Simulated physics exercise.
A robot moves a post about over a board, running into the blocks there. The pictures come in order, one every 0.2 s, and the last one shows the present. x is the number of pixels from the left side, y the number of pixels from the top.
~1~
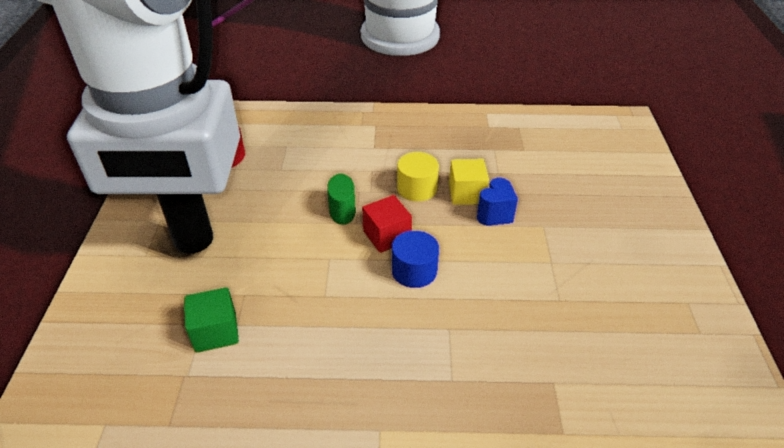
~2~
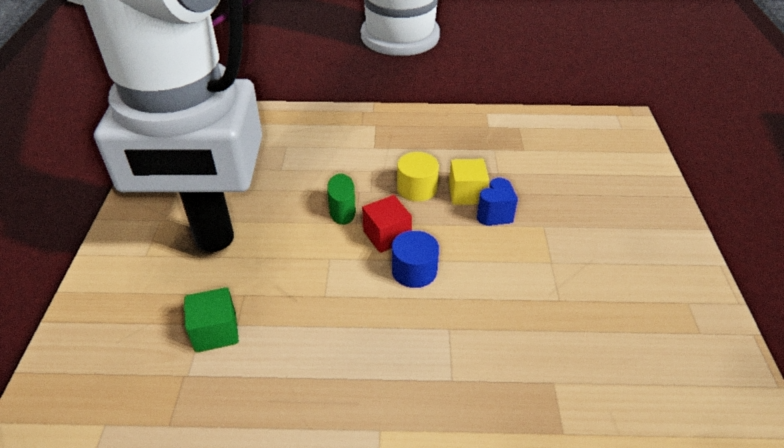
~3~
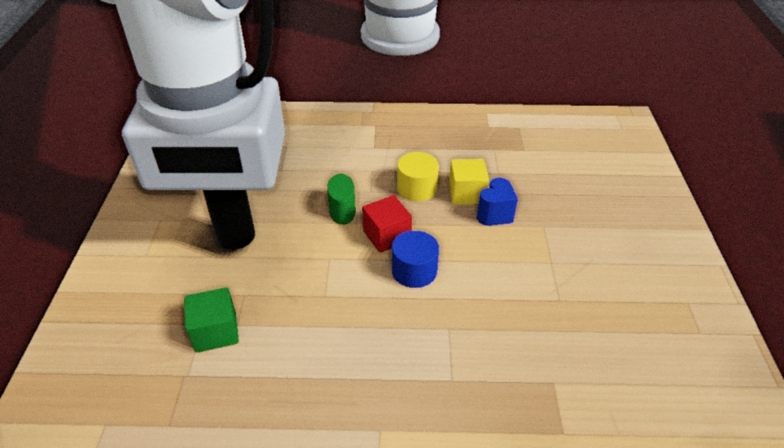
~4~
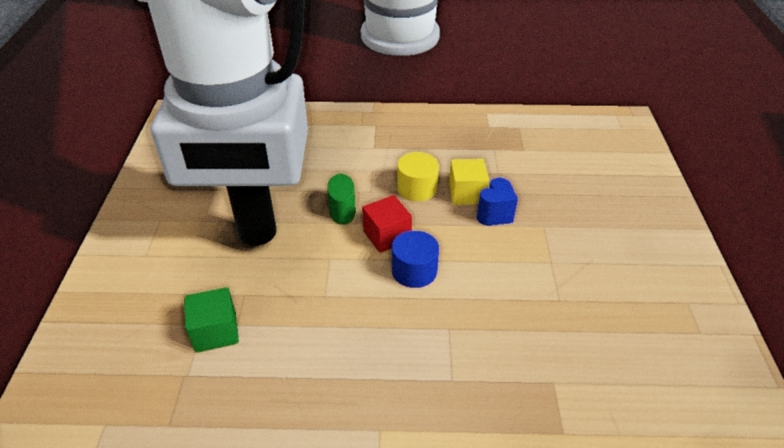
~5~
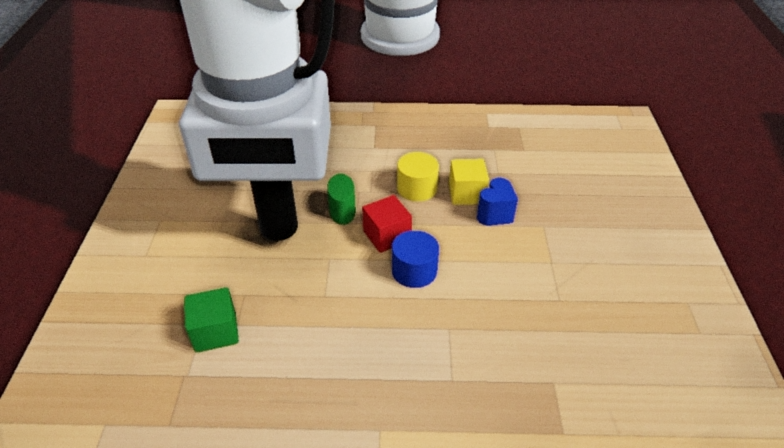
A robot arm sliding a black post rightward over a wooden board, past a green cube, while the coloured blocks stay still.
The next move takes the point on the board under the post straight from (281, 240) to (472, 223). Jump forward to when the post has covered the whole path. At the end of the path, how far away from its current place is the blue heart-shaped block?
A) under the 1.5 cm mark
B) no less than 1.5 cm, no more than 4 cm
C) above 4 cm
Letter A.
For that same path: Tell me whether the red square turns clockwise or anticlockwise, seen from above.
Short answer: Clockwise.
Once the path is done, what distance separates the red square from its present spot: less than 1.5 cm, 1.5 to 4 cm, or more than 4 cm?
The red square ends up quite far away, over 4 cm.
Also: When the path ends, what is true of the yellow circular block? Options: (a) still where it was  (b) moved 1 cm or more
It's a.
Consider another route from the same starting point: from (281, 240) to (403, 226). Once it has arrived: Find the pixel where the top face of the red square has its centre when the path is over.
It is at (434, 218).
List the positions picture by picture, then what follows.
In the first picture, post tip at (195, 241); block tops, green oval block at (341, 186); red square at (387, 211); yellow circular block at (418, 164); yellow square at (470, 169); blue heart-shaped block at (499, 191).
In the second picture, post at (215, 240); blocks unchanged.
In the third picture, post at (237, 238); blocks unchanged.
In the fourth picture, post at (258, 234); blocks unchanged.
In the fifth picture, post at (279, 229); green oval block at (341, 186); red square at (387, 211); yellow circular block at (418, 164); yellow square at (470, 169); blue heart-shaped block at (499, 191).
On the path given first. One third of the way, post at (348, 223); green oval block at (347, 184), turned 30° anticlockwise.
Two thirds of the way, post at (411, 218); green oval block at (350, 184), turned 40° anticlockwise; red square at (445, 219), turned 65° clockwise.
At the end, post at (473, 212); green oval block at (350, 184), turned 40° anticlockwise; red square at (477, 225), turned 110° clockwise; yellow circular block in place; yellow square in place; blue heart-shaped block at (509, 188).
